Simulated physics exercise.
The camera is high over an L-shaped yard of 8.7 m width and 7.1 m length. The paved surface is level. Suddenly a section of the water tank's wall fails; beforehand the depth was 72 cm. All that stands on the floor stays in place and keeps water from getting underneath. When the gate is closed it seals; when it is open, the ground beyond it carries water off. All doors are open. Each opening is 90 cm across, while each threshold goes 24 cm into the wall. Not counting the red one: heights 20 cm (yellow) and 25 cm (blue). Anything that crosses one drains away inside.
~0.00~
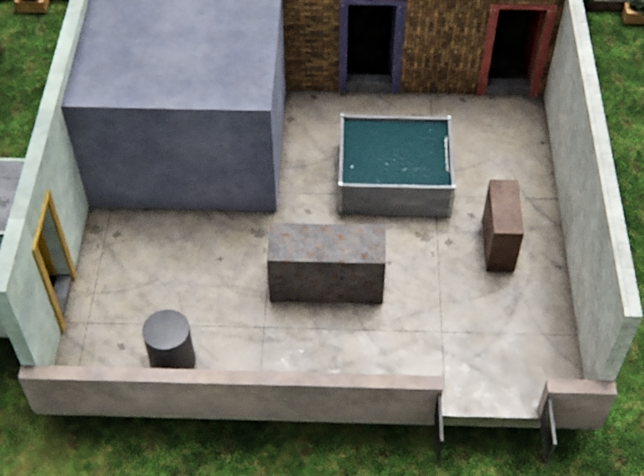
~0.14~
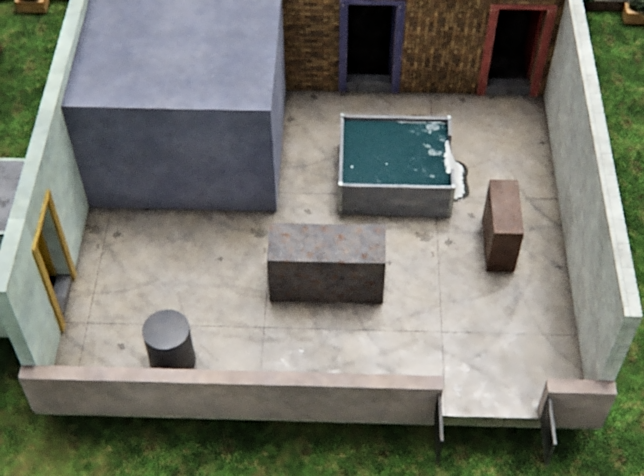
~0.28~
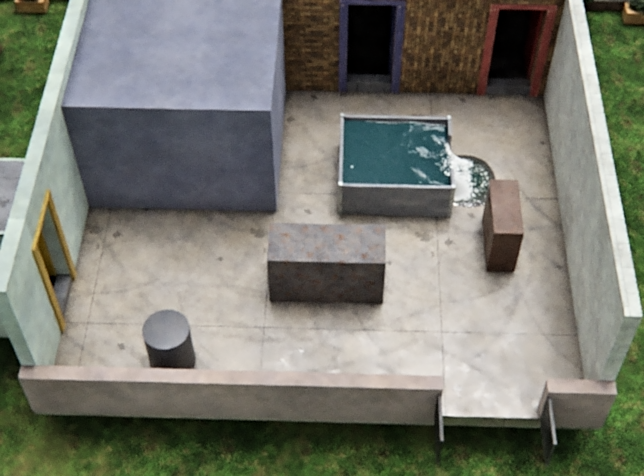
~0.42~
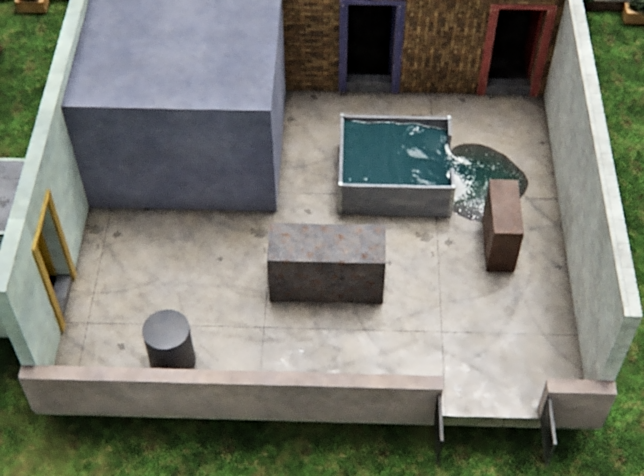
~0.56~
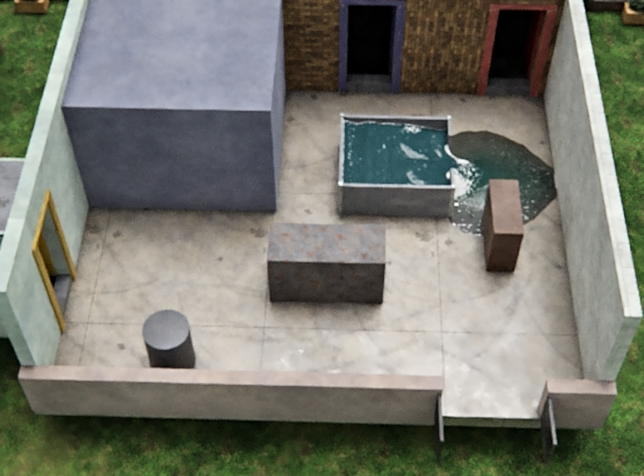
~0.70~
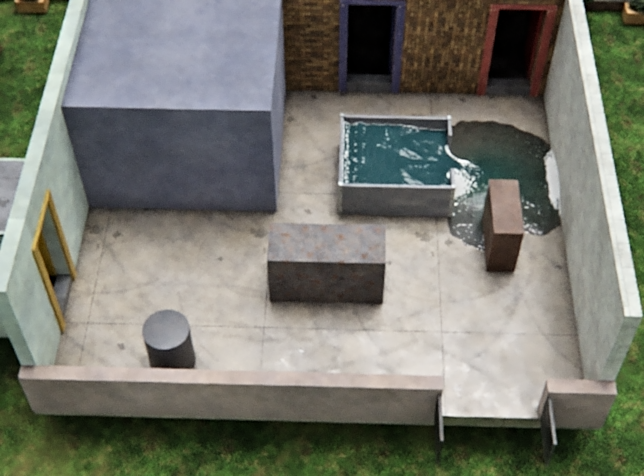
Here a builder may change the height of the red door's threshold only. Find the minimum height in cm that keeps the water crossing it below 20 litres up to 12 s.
22 cm.
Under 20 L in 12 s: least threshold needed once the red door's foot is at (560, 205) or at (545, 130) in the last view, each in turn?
Roughly 29 and 18 cm.
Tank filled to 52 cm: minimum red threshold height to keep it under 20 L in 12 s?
Minimum height: Approx. 14.5 cm.
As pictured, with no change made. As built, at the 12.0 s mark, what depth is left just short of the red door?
Some 6.5 centimetres.
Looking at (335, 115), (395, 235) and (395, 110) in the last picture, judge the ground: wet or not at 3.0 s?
Untouched, untouched, awash.
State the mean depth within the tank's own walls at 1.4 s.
It averages roughly 50 centimetres.
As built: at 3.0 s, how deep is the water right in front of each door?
The red door has 23 cm, the yellow door 0 cm and the blue door 2 cm.
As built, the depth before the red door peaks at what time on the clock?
Around 2.6 seconds.
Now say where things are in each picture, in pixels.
The water tank at (396, 153) is whole and still, 72 cm deep; the red door at (514, 57) is dry, in the first frame.
The gap is at (447, 170), the front 0.4 m out at (465, 193); the back of the water tank holds 72 cm, in the second frame.
The front is at a hidden place, 0.8 m from the gap at (447, 172); 0.8 m2 of floor is wet, 72 cm left at the back, in the third frame.
The gap is at (447, 172), the front 1.4 m out at (522, 187); the back of the water tank holds 72 cm, in the fourth frame.
Water pours out at (447, 172) and has run 2.0 m, to (555, 192); about 5 cm deep outside, 67 cm at the back, in the fifth frame.
Water pours out at (447, 172) and has run 2.1 m, to (549, 150); about 5 cm deep outside, 60 cm at the back; 1.0 m in a straight line remain to the red door at (514, 57), in the sixth frame.
After 1.4 s water covers 15 % of the floor, deepest (38 cm) near (549, 214); 1 cm at the red door, 0 litres in over its 21 cm threshold.
After 3.0 s water covers 35 % of the floor, deepest (29 cm) near (542, 97); 23 cm at the red door, 17 litres in over its 21 cm threshold.
After 12.0 s water covers 85 % of the floor, deepest (9 cm) near (292, 105); 7 cm at the red door, 23 litres in over its 21 cm threshold.
At the red door as built, the water arrived by 1.4 s and peaked near 24 cm at 2.6 s.
Run again over the same 12 s with other heights there, 36 litres in over 19 cm, 8 litres over 25.5 cm. The limit of 20 litres is kept from about 22 cm up.
